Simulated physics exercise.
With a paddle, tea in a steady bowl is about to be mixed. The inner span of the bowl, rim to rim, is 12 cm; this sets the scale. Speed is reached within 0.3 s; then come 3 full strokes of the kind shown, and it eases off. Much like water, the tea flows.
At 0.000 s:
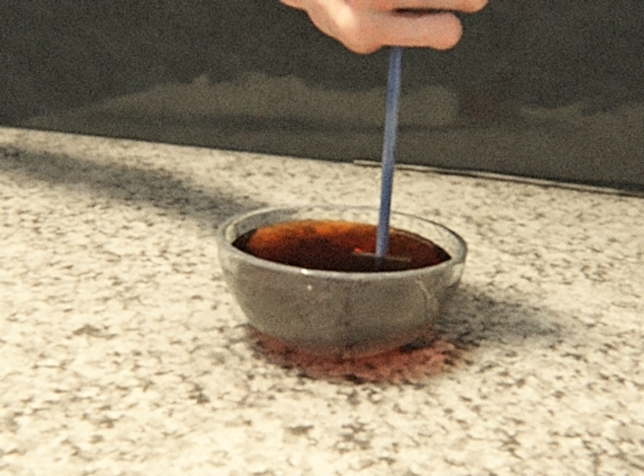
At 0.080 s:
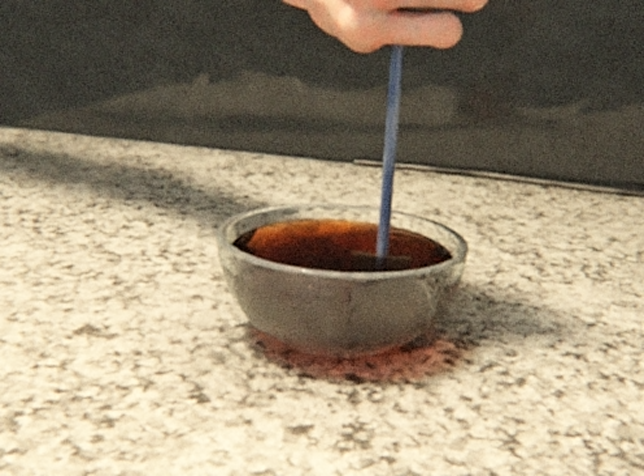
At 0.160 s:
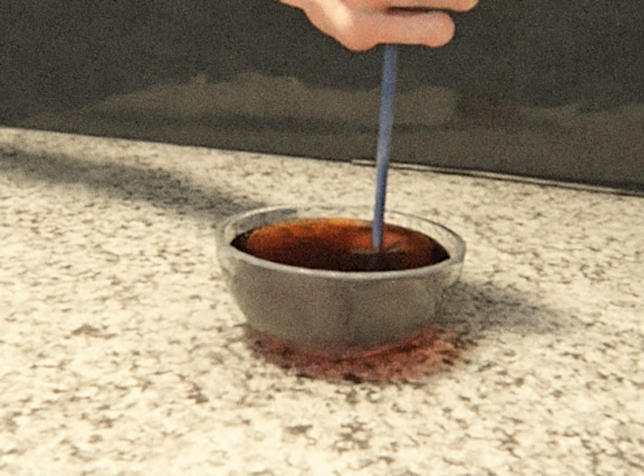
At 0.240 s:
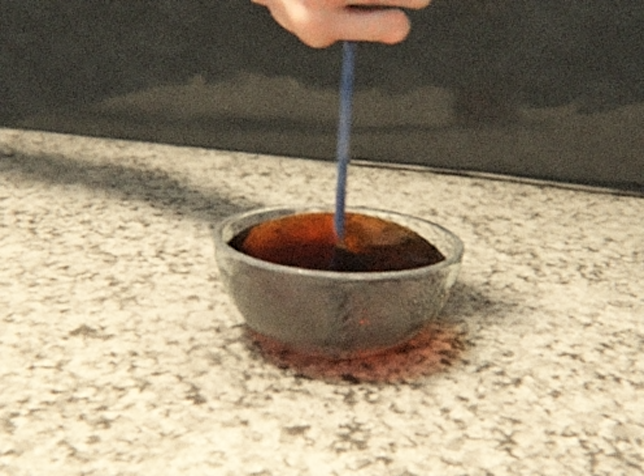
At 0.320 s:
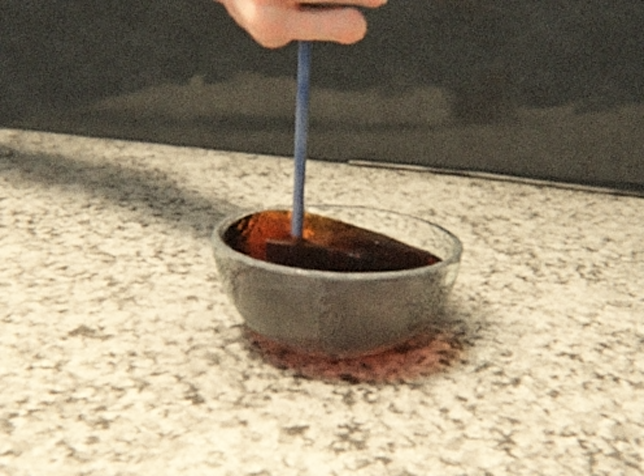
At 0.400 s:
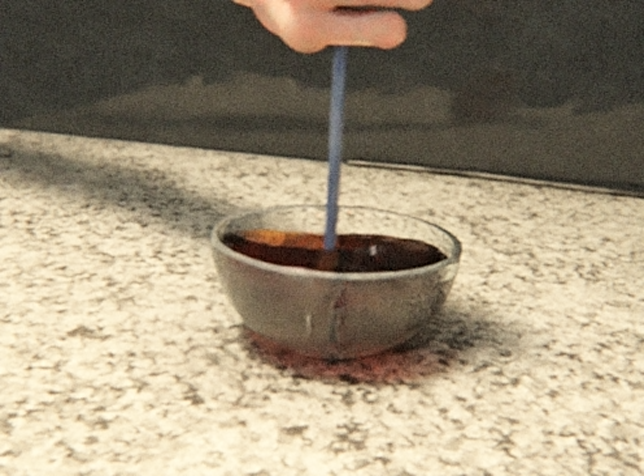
A hand at the top edge holds a thin blue stick upright in a clear glass bowl of dark reddish-brown tea, seen from slightly above on a speckled cream-and-grey countertop. Behind the bowl stands a dark grey wall, and a reddish tint lies beneath the glass. The hand draws the stick left, tilting the tea's surface, then moves back right, while the bowl and view stay still.
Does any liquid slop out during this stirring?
Yes, most likely it brims over.
Then, 0.62 s in, 0 ml is over the rim.
Then, 0.85 s in, 11 ml is over the rim.
Then, 1.08 s in, 19 ml is over the rim.
Then, 1.30 s in, 21 ml is over the rim.
Finally, 22 ml is over the rim.
